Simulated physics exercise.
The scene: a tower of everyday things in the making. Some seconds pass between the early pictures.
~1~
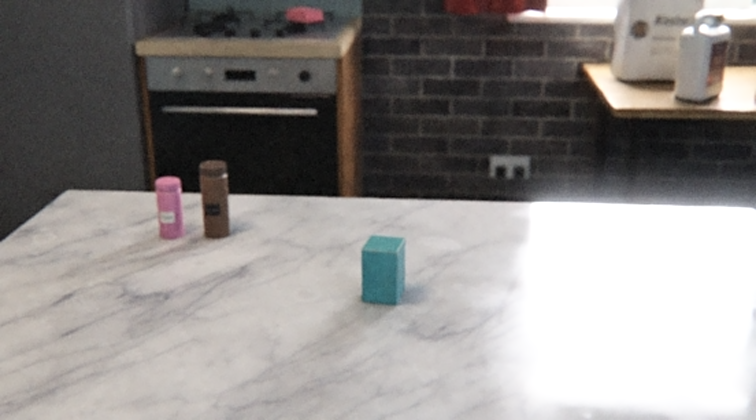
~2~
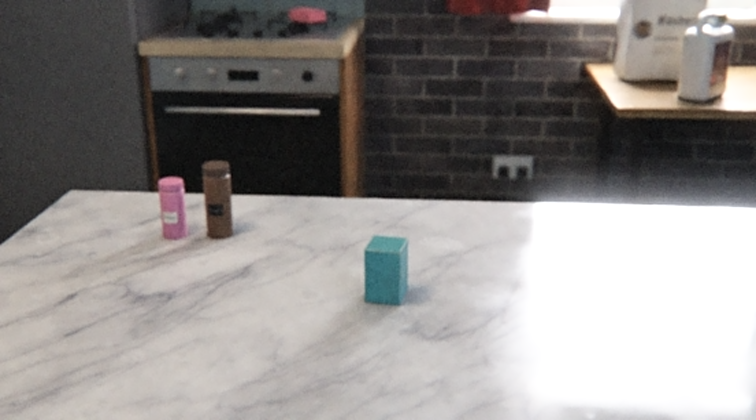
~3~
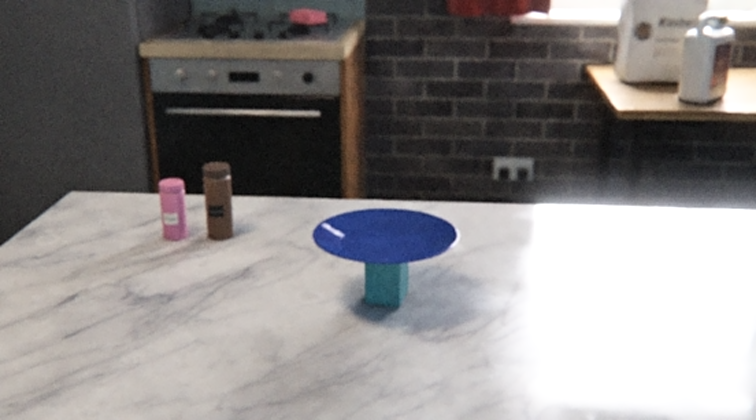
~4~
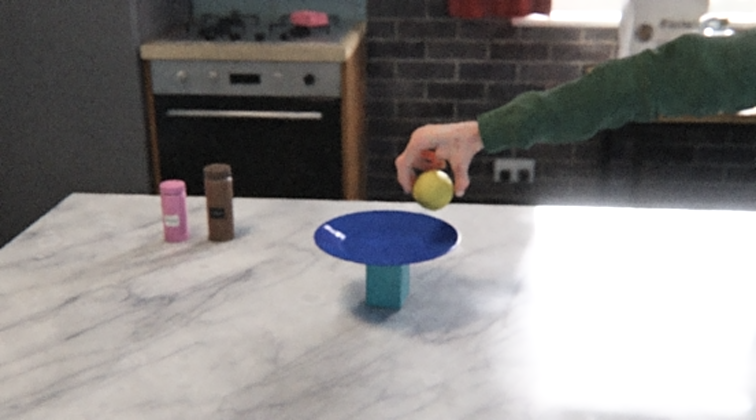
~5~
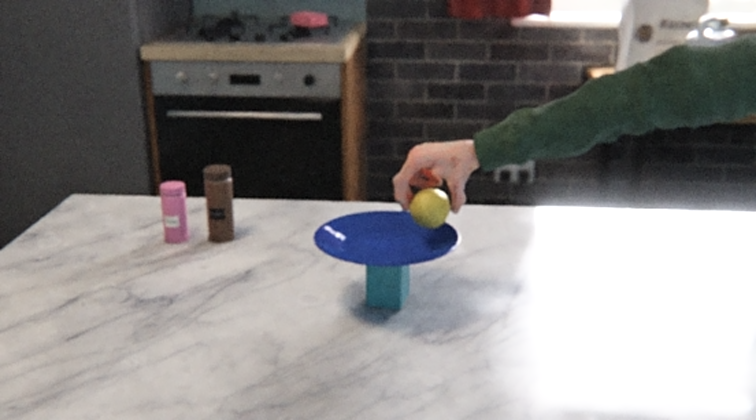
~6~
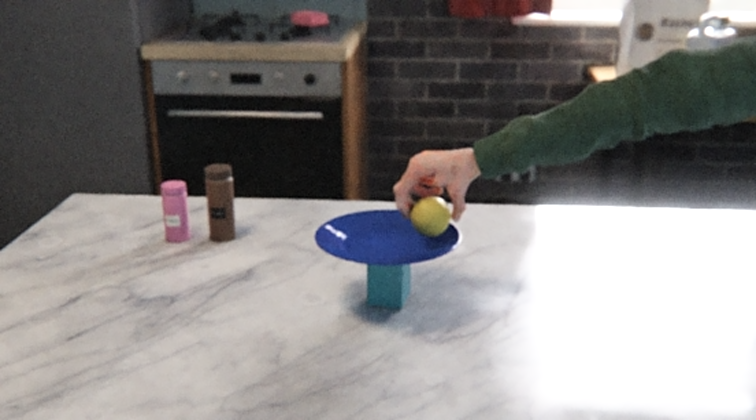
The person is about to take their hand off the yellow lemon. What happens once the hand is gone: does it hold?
Outcome: The pile holds.
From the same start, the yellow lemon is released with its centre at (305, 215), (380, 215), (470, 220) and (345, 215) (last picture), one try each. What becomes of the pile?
First try: It loses its balance; second try: It holds; third try: It gives way; fourth try: It stays up.
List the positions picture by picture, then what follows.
In the first frame, the last thing is not in view yet.
In the second frame, the last thing is not in view yet; pink shaker (173, 208).
In the third frame, the last thing is not in view yet; blue plate (385, 239).
The fourth frame shows on its way; yellow lemon (433, 190); pink shaker (175, 211).
The fifth frame shows on its way; yellow lemon (430, 208); blue plate (387, 242).
The sixth frame shows set down, still held; yellow lemon (431, 216); pink shaker (176, 211).
Then, 0.20 s on from there, no change.
Then, 0.60 s on from there, yellow lemon resting near (430, 217).
In the end, all 5 unmoved. At the end, from the last picture's camera, yellow lemon near (431, 217). The pile keeps its balance.
